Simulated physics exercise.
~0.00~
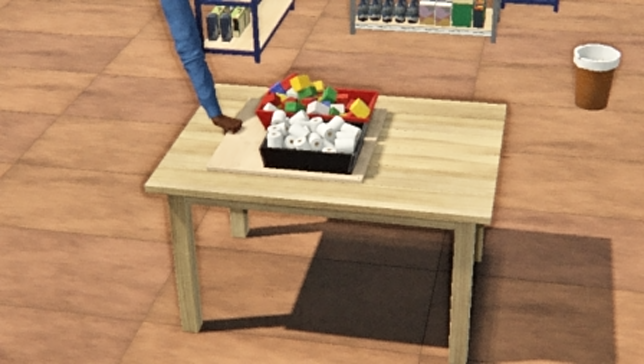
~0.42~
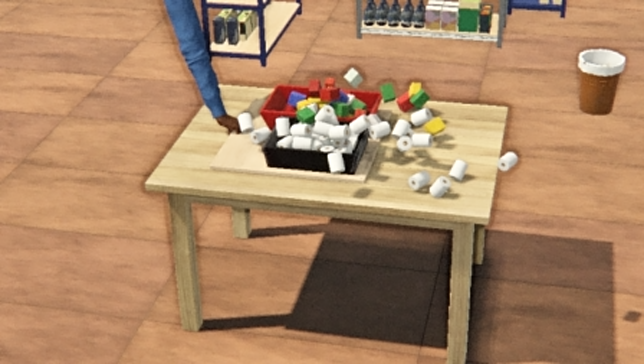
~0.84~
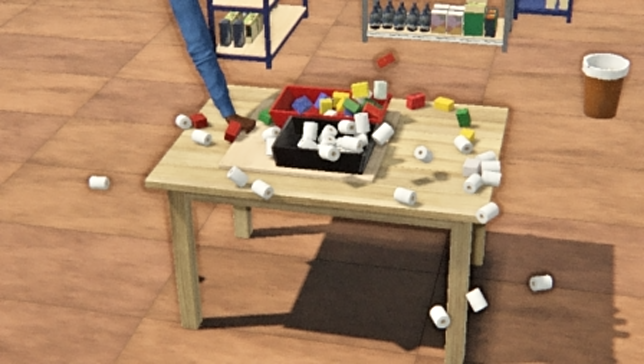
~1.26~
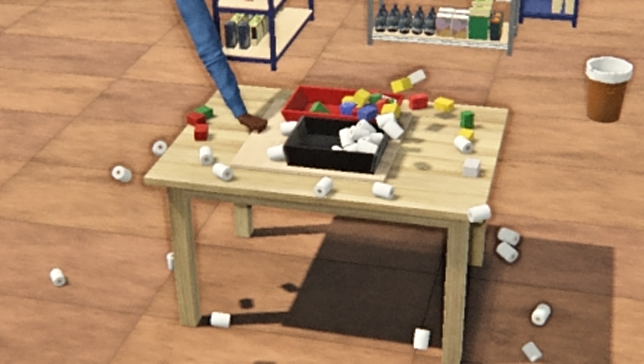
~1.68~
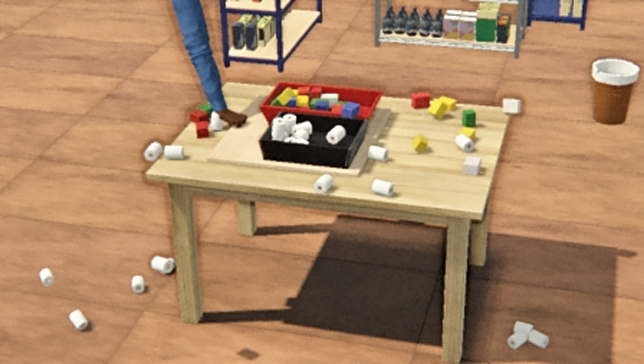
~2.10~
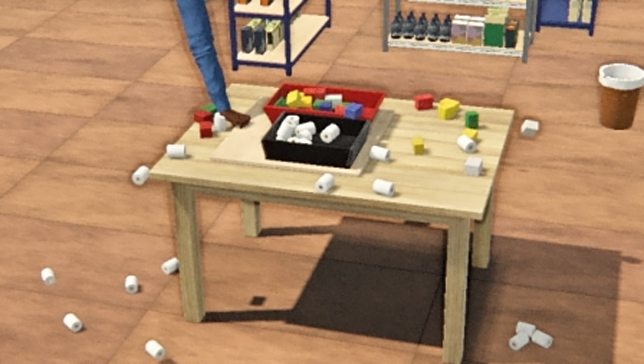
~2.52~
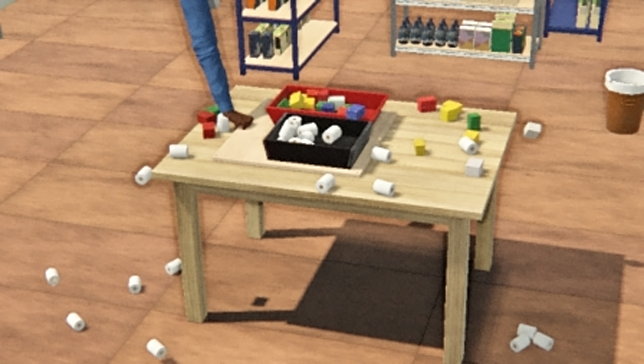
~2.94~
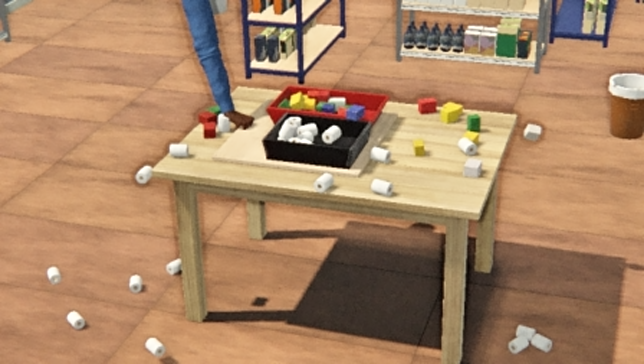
An arm shakes two crates on a table, scattering bricks and paper rolls before stopping.
